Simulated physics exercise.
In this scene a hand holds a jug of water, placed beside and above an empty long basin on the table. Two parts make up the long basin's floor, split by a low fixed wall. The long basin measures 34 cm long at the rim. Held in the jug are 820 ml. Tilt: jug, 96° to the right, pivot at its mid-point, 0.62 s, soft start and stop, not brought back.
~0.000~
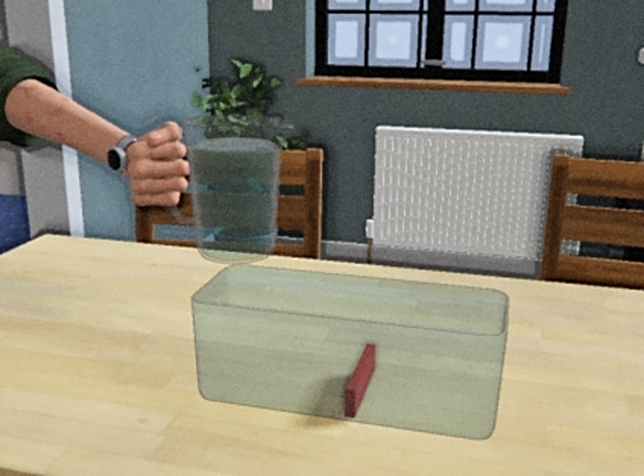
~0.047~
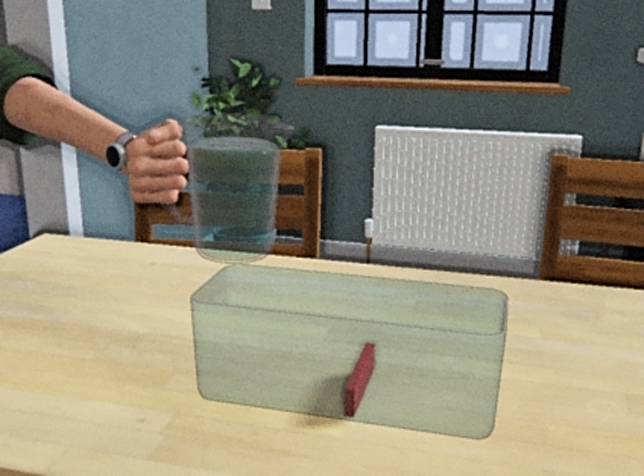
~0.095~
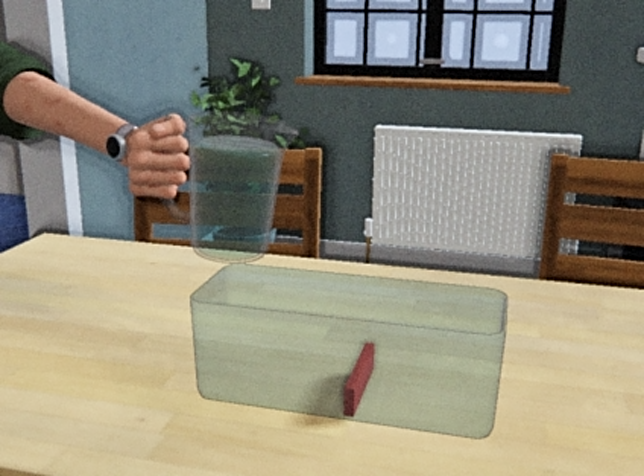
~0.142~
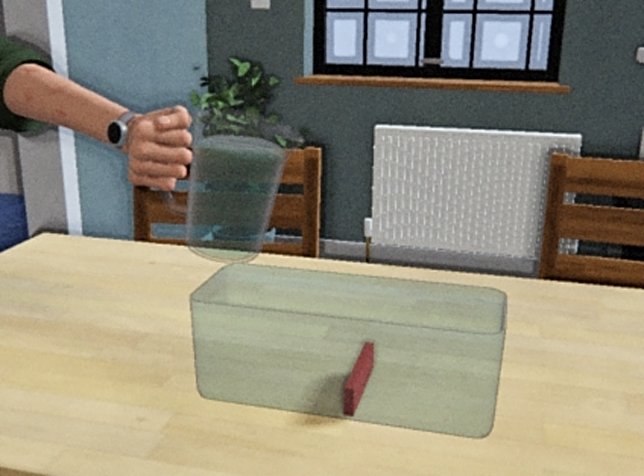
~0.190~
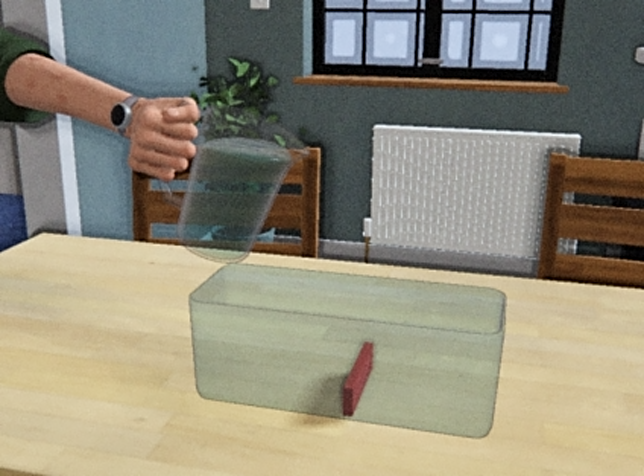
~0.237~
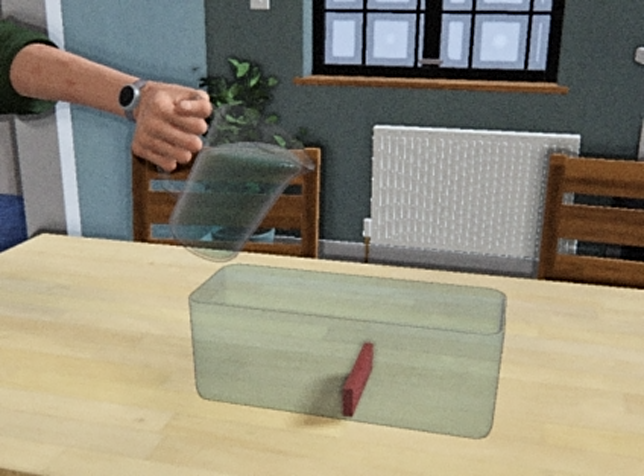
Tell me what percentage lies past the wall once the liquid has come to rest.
Some 63 per cent.
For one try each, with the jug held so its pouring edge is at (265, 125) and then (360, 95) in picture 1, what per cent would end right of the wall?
Respectively about 20 and 80 percent.
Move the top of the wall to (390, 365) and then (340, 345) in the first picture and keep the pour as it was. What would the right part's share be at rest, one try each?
10 per cent first, 90 per cent second.
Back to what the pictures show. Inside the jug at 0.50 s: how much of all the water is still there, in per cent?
Roughly 72 percent.
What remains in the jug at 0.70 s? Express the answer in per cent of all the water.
About 34 % is still there.
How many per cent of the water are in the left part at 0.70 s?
Around 18 in a hundred.
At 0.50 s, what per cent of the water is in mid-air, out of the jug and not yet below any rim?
Estimate: About 18 % of all of it.
By 0.50 s the tilt is 88° and 72 per cent is still to pour, 2 is left of the wall and 8 right of it.
By 0.70 s the tilt is 96° and 34 per cent is still to pour, 19 is left of the wall and 32 right of it.
By 0.90 s the tilt is 96° and 11 per cent is still to pour, 21 is left of the wall and 62 right of it.
By 1.12 s the tilt is 96° and 3 per cent is still to pour, 27 is left of the wall and 68 right of it.
At rest 37 per cent lies left of the wall, 63 right of it and 1 outside.
